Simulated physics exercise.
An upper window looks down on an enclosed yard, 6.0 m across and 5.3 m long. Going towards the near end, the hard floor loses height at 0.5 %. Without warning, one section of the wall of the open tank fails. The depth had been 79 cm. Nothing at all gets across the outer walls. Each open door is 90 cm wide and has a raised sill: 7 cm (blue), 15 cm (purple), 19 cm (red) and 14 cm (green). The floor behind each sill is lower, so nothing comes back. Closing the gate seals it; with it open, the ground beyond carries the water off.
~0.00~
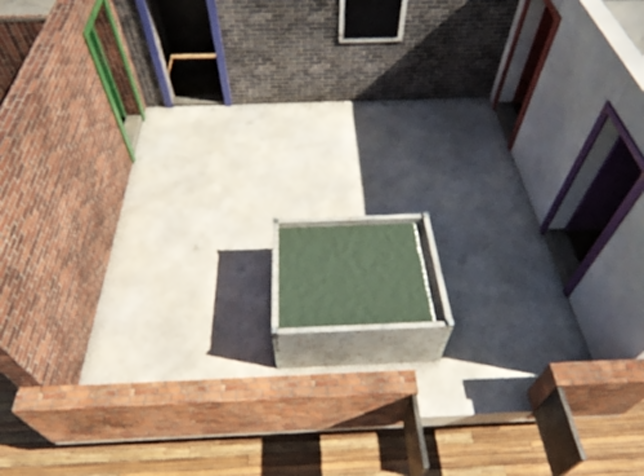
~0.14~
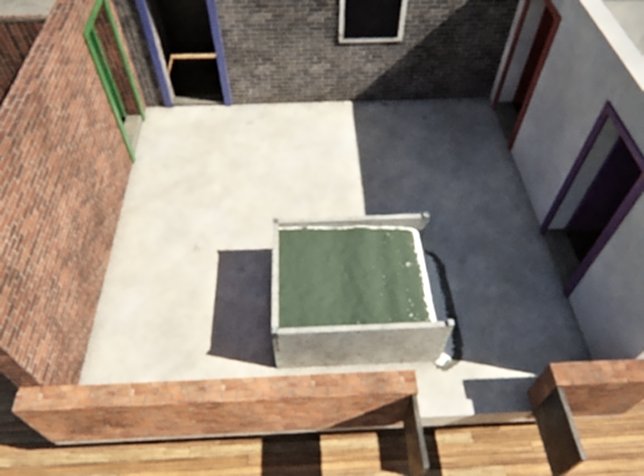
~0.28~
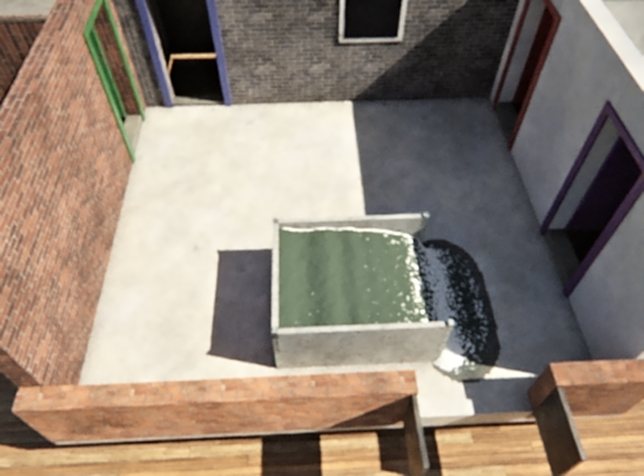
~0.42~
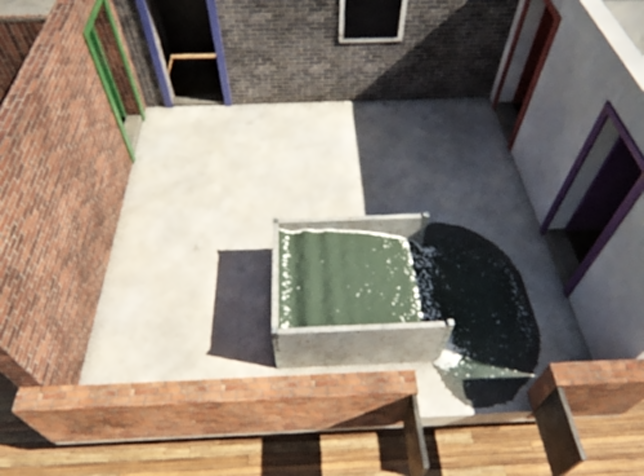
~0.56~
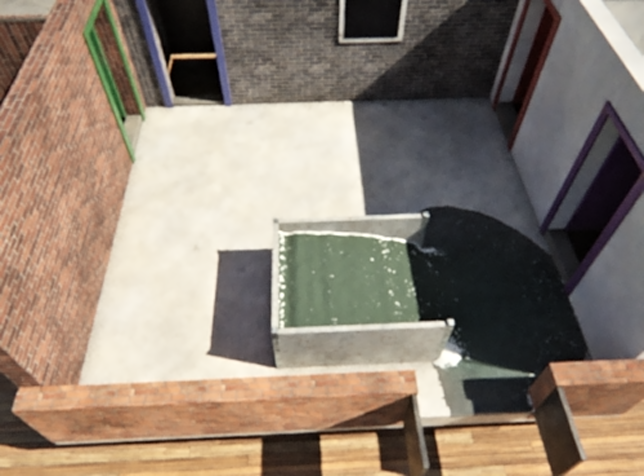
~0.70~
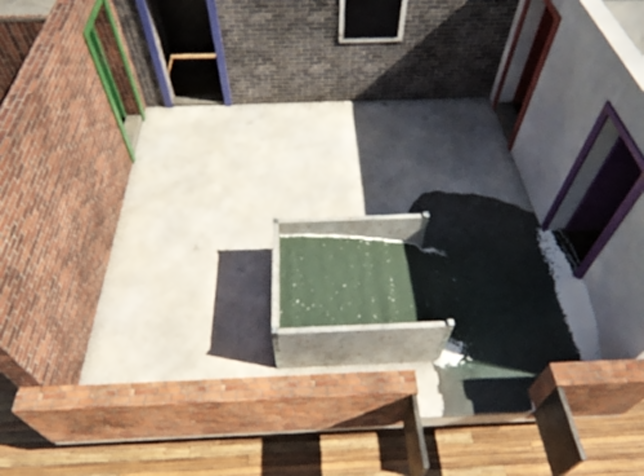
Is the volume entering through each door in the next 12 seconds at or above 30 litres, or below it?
Blue door: Below, purple door: At or above, red door: Below, green door: Below.
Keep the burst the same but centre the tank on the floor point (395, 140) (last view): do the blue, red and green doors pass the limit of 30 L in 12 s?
Blue gets no more than that, red gets more than that, green gets no more than that.
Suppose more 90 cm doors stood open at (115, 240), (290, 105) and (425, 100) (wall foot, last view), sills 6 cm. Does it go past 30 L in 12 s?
First doorway falls short, second falls short, third gets there.
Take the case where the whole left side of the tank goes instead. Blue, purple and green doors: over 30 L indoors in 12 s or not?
Then blue exceeds it, purple does not exceed it, green does not exceed it.
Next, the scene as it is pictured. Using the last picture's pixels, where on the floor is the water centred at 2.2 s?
I'd put it close to (462, 284).
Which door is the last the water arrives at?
It's the green door.
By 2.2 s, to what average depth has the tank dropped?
Depth, averaged: Around 20 centimetres.
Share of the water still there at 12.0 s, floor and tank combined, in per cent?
Still there: Roughly 62 %.
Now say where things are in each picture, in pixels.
In the first frame, the open tank at (356, 273) is whole and still, 79 cm deep.
In the second frame, water pours out at (426, 294) and has run 0.8 m, to (440, 365); typically 10 cm deep outside, 79 cm at the open tank's back.
In the third frame, water pours out at (426, 295) and has run 1.0 m, to a hidden place; typically 12 cm deep outside, 78 cm at the open tank's back.
In the fourth frame, water pours out at (425, 296) and has run 1.4 m, to (530, 360); typically 10 cm deep outside, 71 cm at the open tank's back.
In the fifth frame, water pours out at (425, 297) and has run 1.9 m, to (580, 335); typically 7 cm deep outside, 67 cm at the open tank's back.
In the sixth frame, water pours out at (425, 297) and has run 2.3 m, to (535, 219); typically 8 cm deep outside, 65 cm at the open tank's back.
After 1.4 s water covers 20 % of the floor and is deepest (50 cm) near (580, 388); blue door not reached, purple door 39 cm at the sill, 96 L in, red door not reached, green door not reached.
After 2.2 s water covers 25 % of the floor and is deepest (34 cm) near (590, 372); blue door not reached, purple door 33 cm at the sill, 207 L in, red door 8 cm at the sill, 0 L in, green door not reached.
After 3.5 s water covers 45 % of the floor and is deepest (25 cm) near (476, 102); blue door not reached, purple door 18 cm at the sill, 265 L in, red door 7 cm at the sill, 0 L in, green door not reached.
After 7.0 s water covers 80 % of the floor and is deepest (12 cm) near (152, 132); blue door 4 cm at the sill, 0 L in, purple door 6 cm at the sill, 269 L in, red door 8 cm at the sill, 0 L in, green door 11 cm at the sill, 0 L in.
After 12.0 s water covers 100 % of the floor and is deepest (10 cm) near (74, 412); blue door 4 cm at the sill, 2 L in, purple door 4 cm at the sill, 269 L in, red door 3 cm at the sill, 0 L in, green door 5 cm at the sill, 0 L in.
